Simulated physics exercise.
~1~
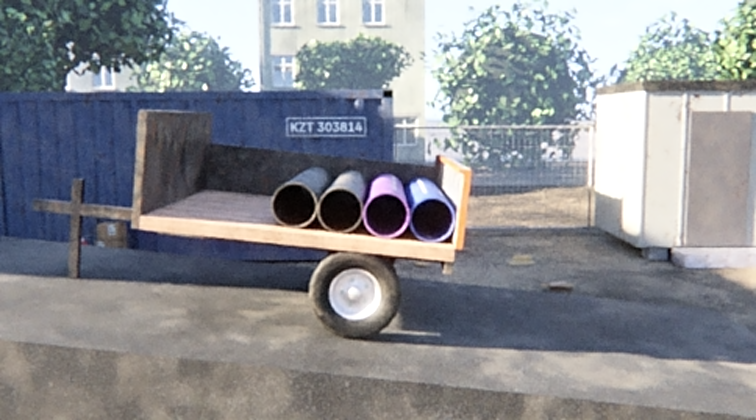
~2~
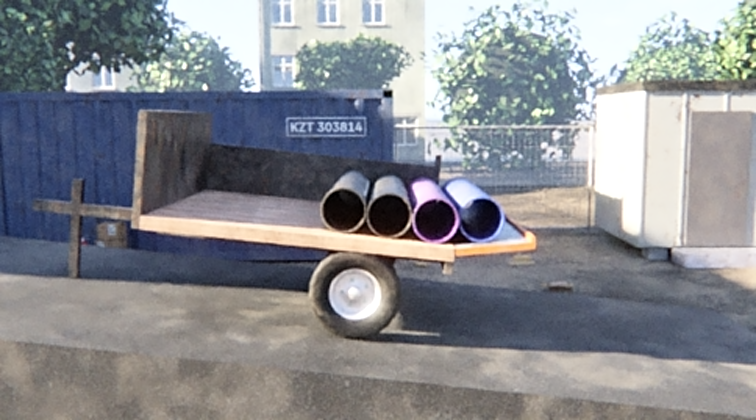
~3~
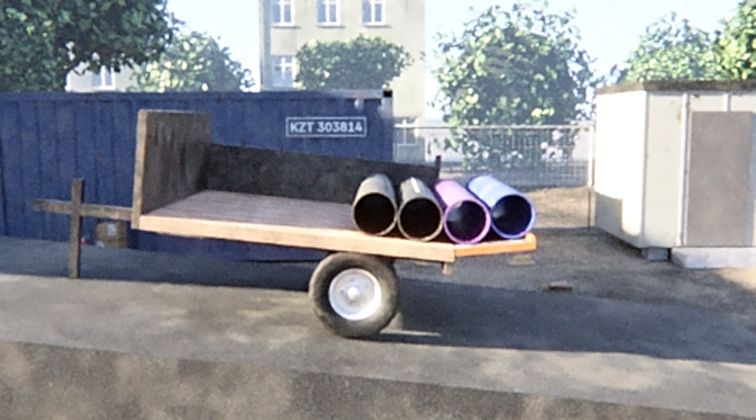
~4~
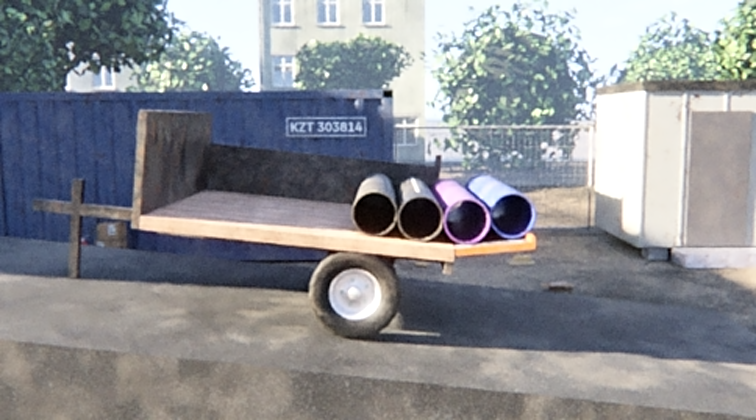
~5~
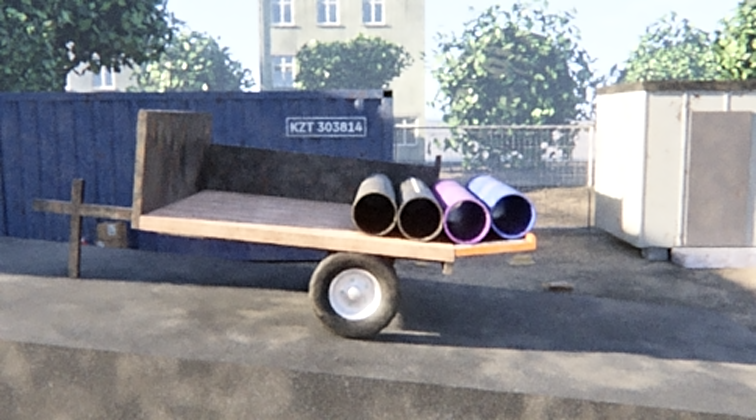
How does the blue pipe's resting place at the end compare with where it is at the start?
At the start the blue pipe lies on the trailer bed just inside the raised tailgate, and at the end it rests farther right, on top of the lowered tailgate.
